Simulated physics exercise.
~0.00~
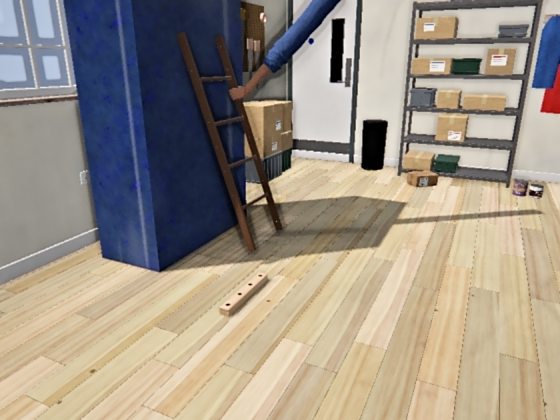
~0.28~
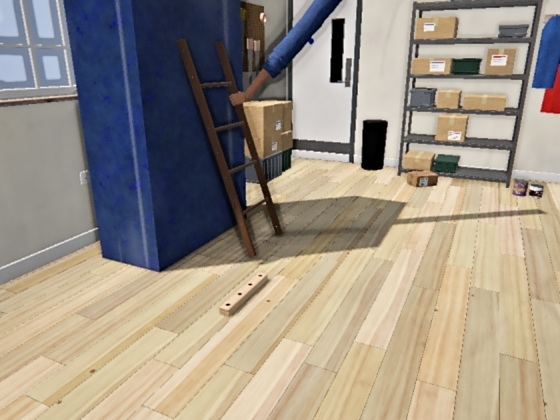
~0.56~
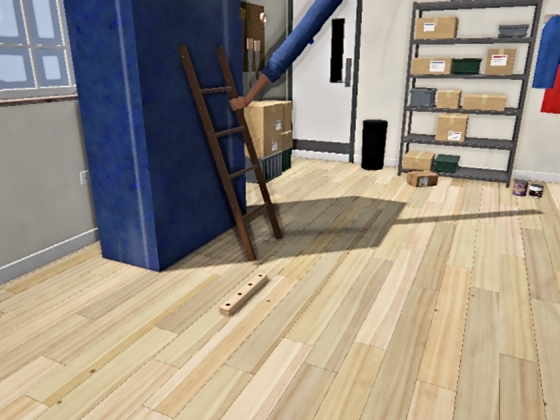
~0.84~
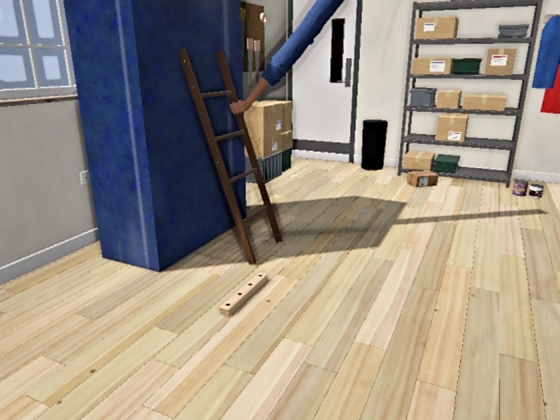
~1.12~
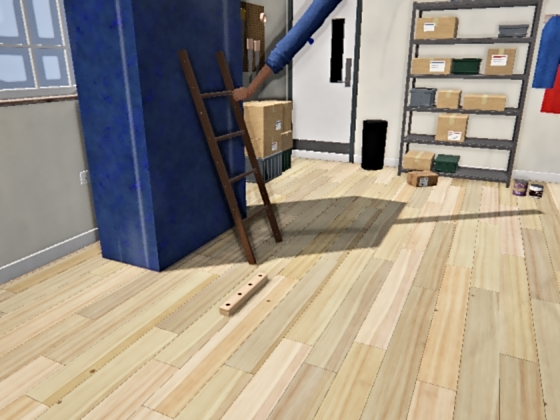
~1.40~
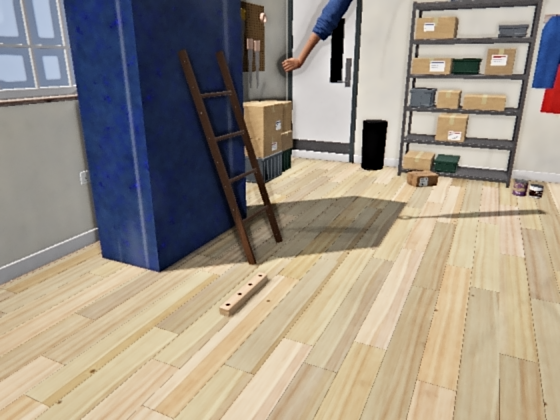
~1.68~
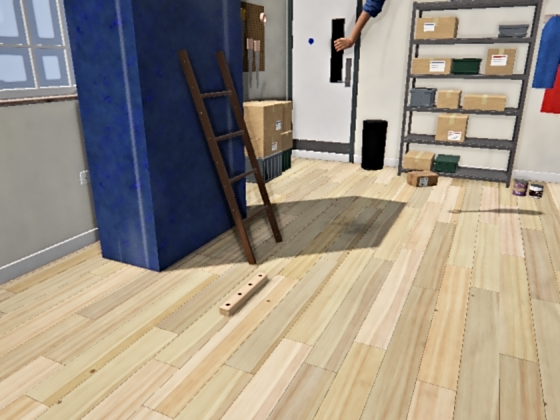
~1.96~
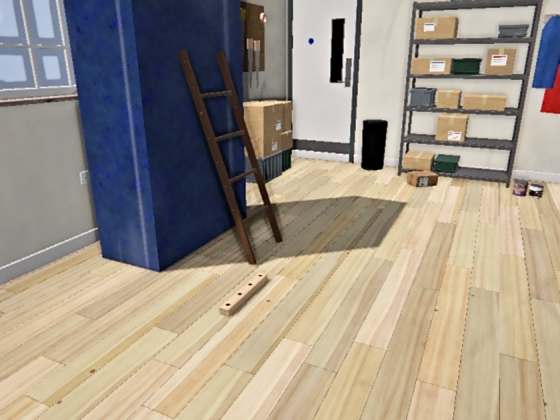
A hand lowers a brown rack against a blue cupboard and withdraws, leaving it leaning.
